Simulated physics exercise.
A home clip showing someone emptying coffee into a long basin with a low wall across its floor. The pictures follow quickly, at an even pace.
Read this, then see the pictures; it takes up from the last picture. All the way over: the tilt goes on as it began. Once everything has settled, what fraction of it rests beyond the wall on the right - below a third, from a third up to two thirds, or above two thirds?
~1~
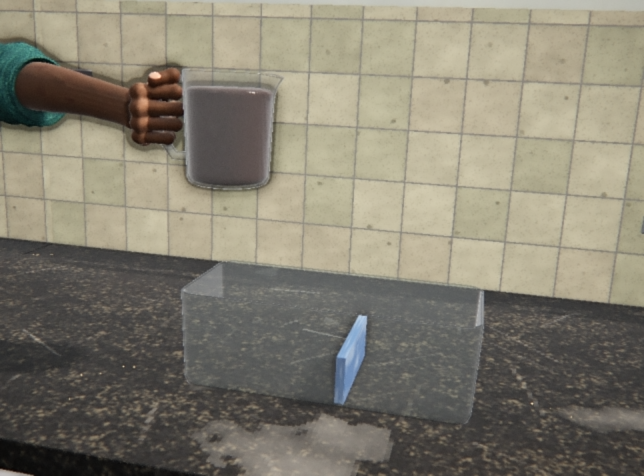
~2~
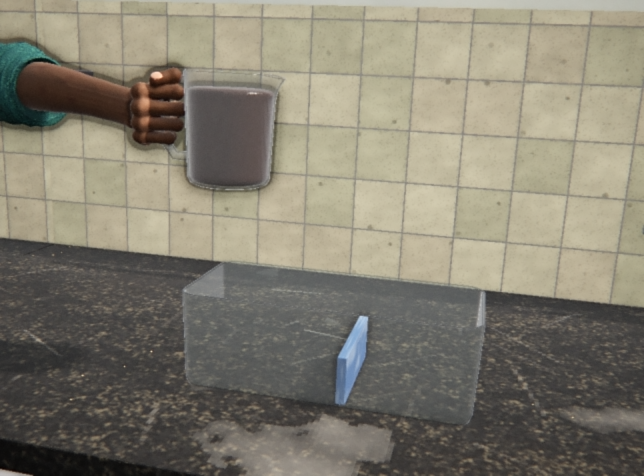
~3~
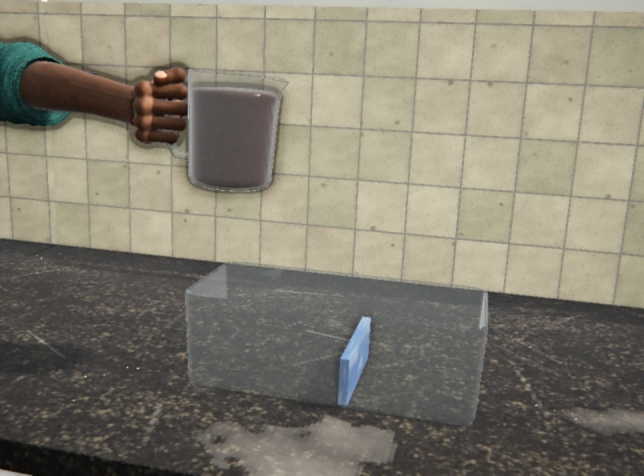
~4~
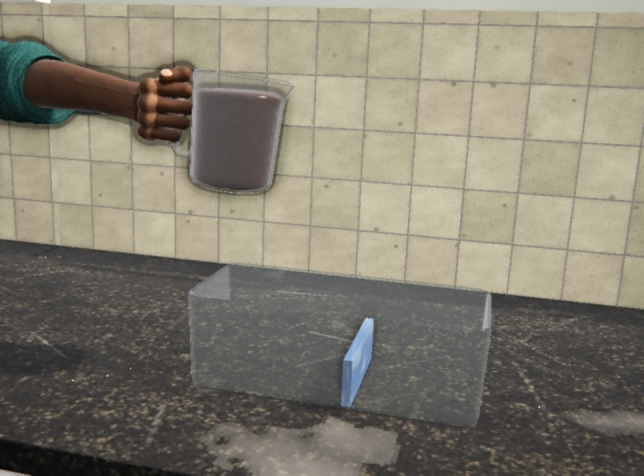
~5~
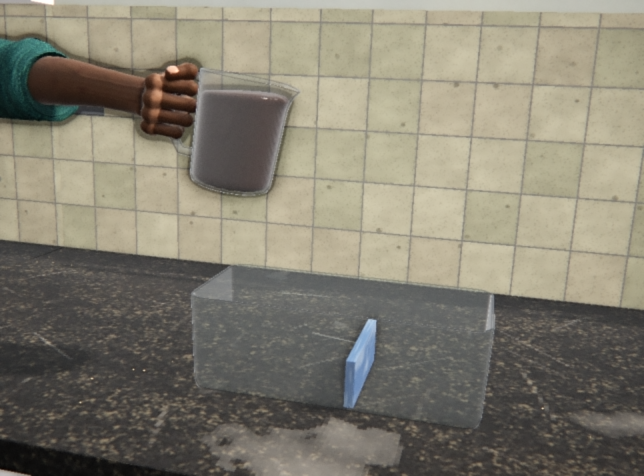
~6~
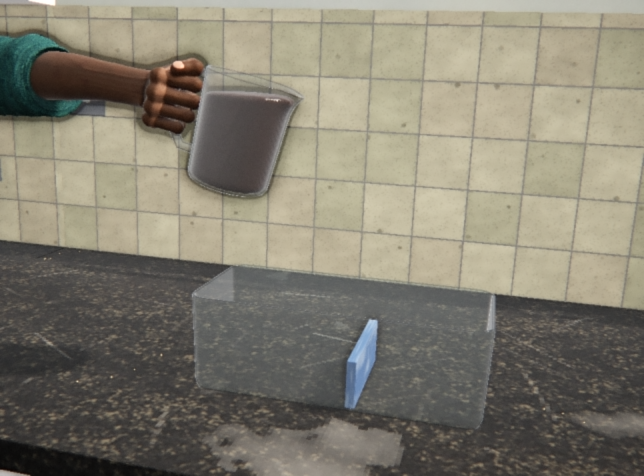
Most likely one third to two thirds will rest right of the wall.
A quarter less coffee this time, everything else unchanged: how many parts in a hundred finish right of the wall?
20 %.
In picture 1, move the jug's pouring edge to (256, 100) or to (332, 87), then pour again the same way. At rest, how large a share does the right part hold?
The first start yields 5 per cent, the second 95 per cent.
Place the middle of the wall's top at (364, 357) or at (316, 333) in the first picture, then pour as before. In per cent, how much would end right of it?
I'd expect near 30 percent the first time and near 95 percent the next.
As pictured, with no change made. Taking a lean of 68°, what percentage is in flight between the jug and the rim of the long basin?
Around 15 in a hundred, more or less.
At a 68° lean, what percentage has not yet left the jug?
80 per cent, approximately.
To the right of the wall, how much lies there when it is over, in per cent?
Share approx. 45 %.
A moment on, the jug is tipped part way and 81 per cent is still to pour, 1 is left of the wall and 1 right of it.
Next, the jug is tipped on its side and 31 per cent is still to pour, 13 is left of the wall and 30 right of it.
Then the jug is tipped right over and 4 per cent is still to pour, 46 is left of the wall and 43 right of it.
Later the jug is tipped right over and 0 per cent is still to pour, 54 is left of the wall and 44 right of it.
In the end 55 per cent lies left of the wall, 44 right of it and 2 outside.
